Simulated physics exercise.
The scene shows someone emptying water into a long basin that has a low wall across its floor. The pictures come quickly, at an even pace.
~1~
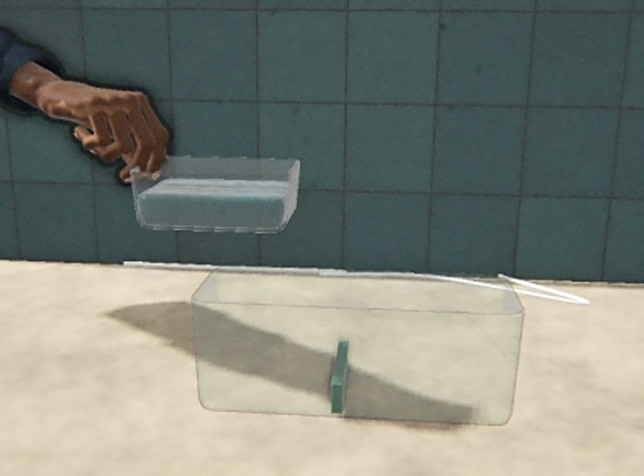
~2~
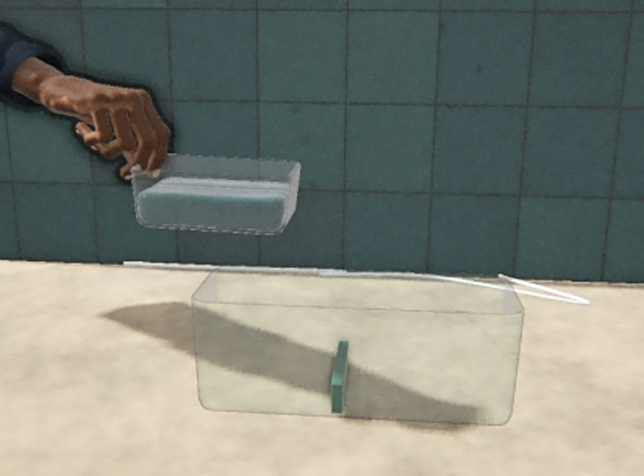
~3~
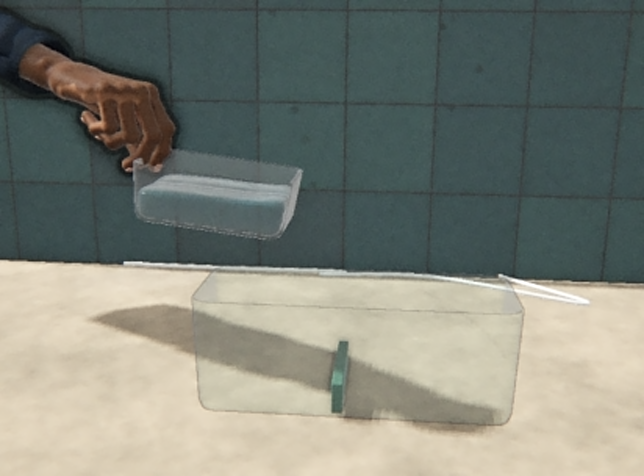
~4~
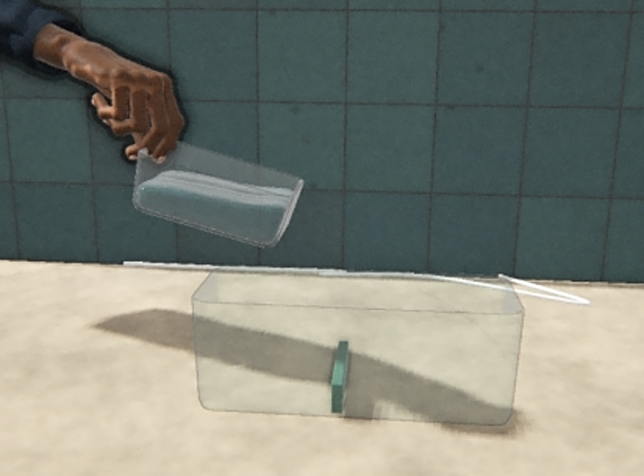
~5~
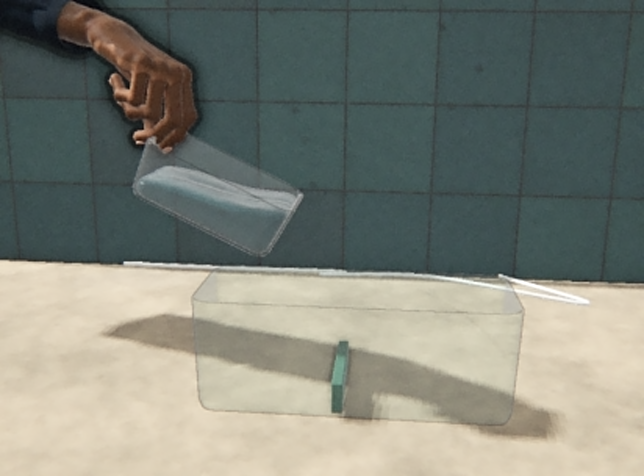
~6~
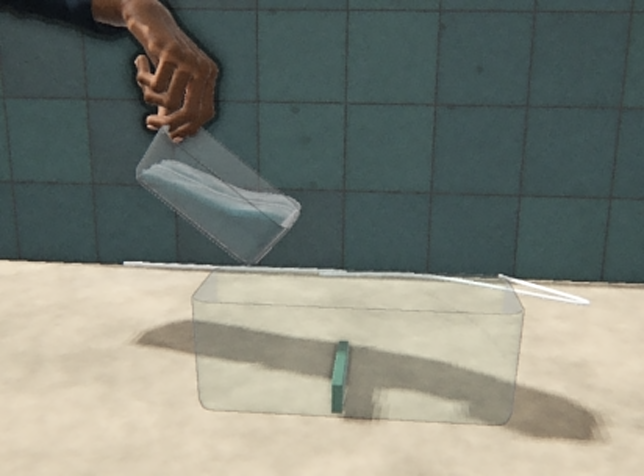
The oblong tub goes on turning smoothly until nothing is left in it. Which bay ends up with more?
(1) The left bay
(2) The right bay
1, the left bay.
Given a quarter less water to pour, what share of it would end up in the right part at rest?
I'd reckon close to 15 %.
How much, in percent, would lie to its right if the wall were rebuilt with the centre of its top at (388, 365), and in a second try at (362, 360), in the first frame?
First some 20, then 20 per cent.
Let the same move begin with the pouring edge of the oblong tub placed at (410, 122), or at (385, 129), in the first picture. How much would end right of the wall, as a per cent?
First place gives some 75 %, second place some 75 %.
A moment on, the tilt is 110° and 6 per cent is still to pour, 76 is left of the wall and 12 right of it.
Next, the tilt is 120° and 1 per cent is still to pour, 65 is left of the wall and 21 right of it.
Then the tilt is 120° and 0 per cent is still to pour, 67 is left of the wall and 23 right of it.
Later the tilt is 120° and 0 per cent is still to pour, 67 is left of the wall and 23 right of it.
At rest 67 per cent lies left of the wall, 23 right of it and 9 outside.
